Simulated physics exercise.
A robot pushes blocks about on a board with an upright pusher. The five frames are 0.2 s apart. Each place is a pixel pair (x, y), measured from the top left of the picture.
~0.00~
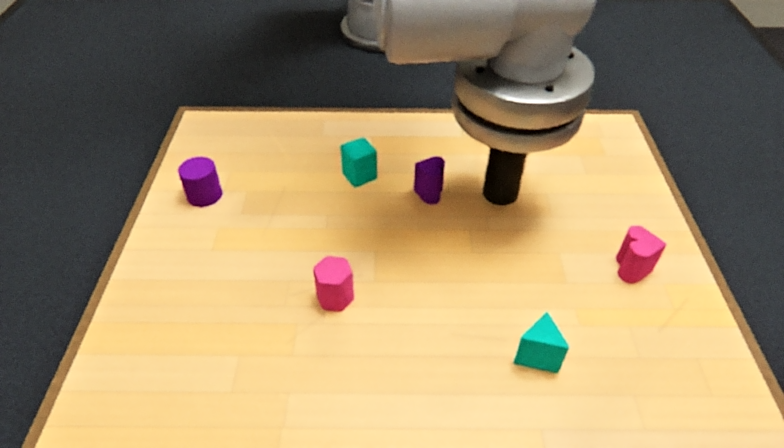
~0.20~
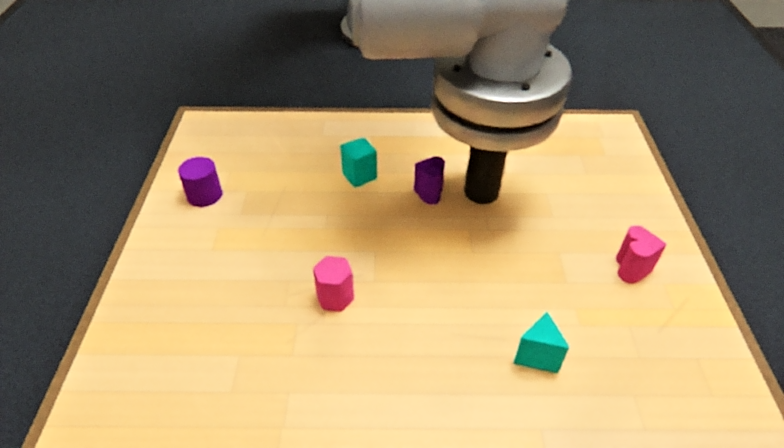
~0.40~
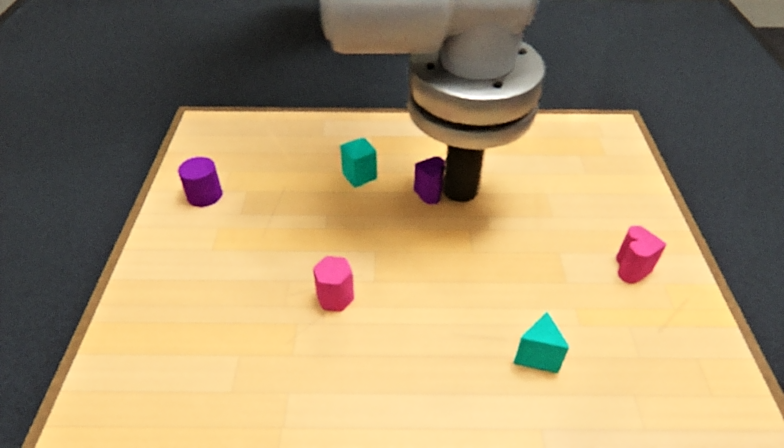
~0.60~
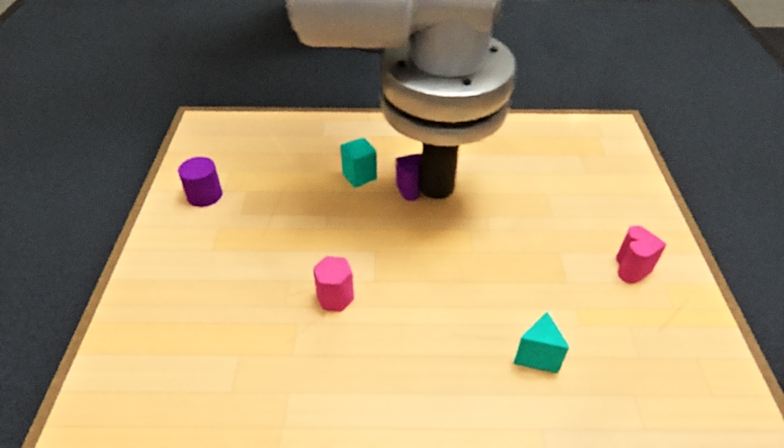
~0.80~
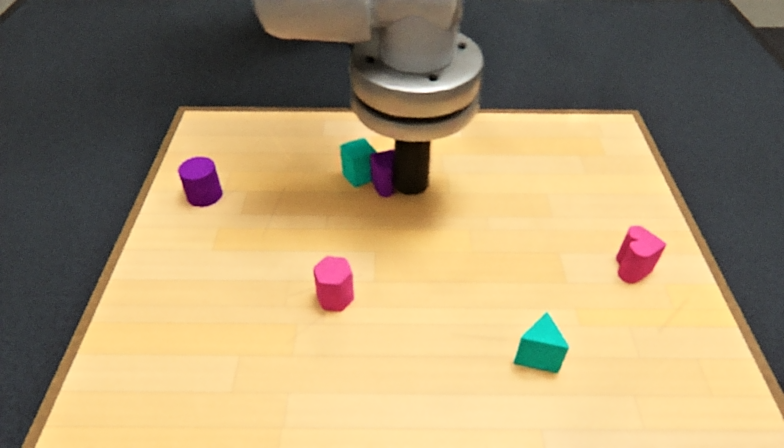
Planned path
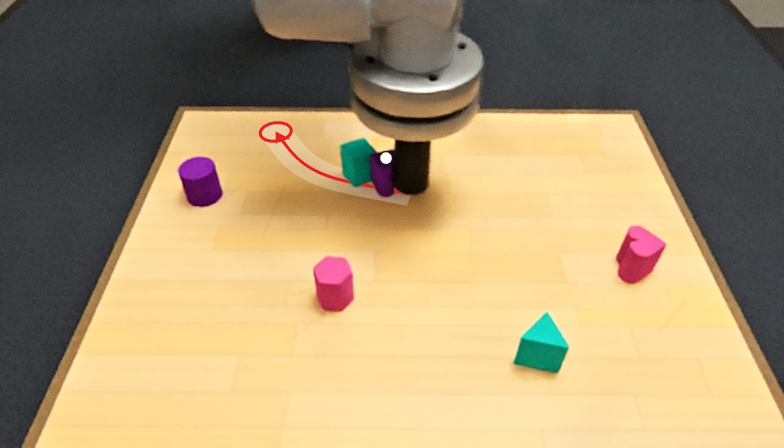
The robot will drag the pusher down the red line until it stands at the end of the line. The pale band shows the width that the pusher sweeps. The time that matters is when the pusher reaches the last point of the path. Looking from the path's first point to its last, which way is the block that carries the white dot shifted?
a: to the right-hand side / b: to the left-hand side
The one that fits is b, to the left-hand side.
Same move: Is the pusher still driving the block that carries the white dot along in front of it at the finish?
It seems not.
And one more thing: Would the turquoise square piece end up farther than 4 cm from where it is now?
Yes, that is how it ends up.
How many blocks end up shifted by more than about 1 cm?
I'd say two blocks get shifted by more than about 1 cm.
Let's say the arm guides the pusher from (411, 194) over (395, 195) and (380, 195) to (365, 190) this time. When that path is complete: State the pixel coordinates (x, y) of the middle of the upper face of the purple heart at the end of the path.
It ends at (340, 153).
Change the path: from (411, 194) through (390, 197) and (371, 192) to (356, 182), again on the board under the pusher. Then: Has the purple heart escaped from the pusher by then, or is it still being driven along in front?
At that point it is up front.
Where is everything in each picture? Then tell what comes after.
The first frame shows pusher tip at (500, 194); block tops, turquoise square piece at (358, 148); purple heart at (432, 165).
The second frame shows pusher at (482, 192); blocks unchanged.
The third frame shows pusher at (461, 190); blocks unchanged.
The fourth frame shows pusher at (437, 188); purple heart at (412, 162).
The fifth frame shows pusher at (411, 184); turquoise square piece at (358, 148); purple heart at (386, 158).
Path on the board, from (411, 194) over (351, 182) and (302, 162) to (276, 132); the dot is on the purple heart.
The first path, step by step. One third of the way, pusher at (349, 172); turquoise square piece at (322, 129), turned 25° clockwise; purple heart at (324, 145).
Two thirds of the way, pusher at (300, 151); turquoise square piece at (307, 113), turned 80° clockwise; purple heart at (273, 127).
At the end, pusher at (274, 122); turquoise square piece at (302, 99), turned 175° clockwise; purple heart at (249, 116), turned 65° anticlockwise.
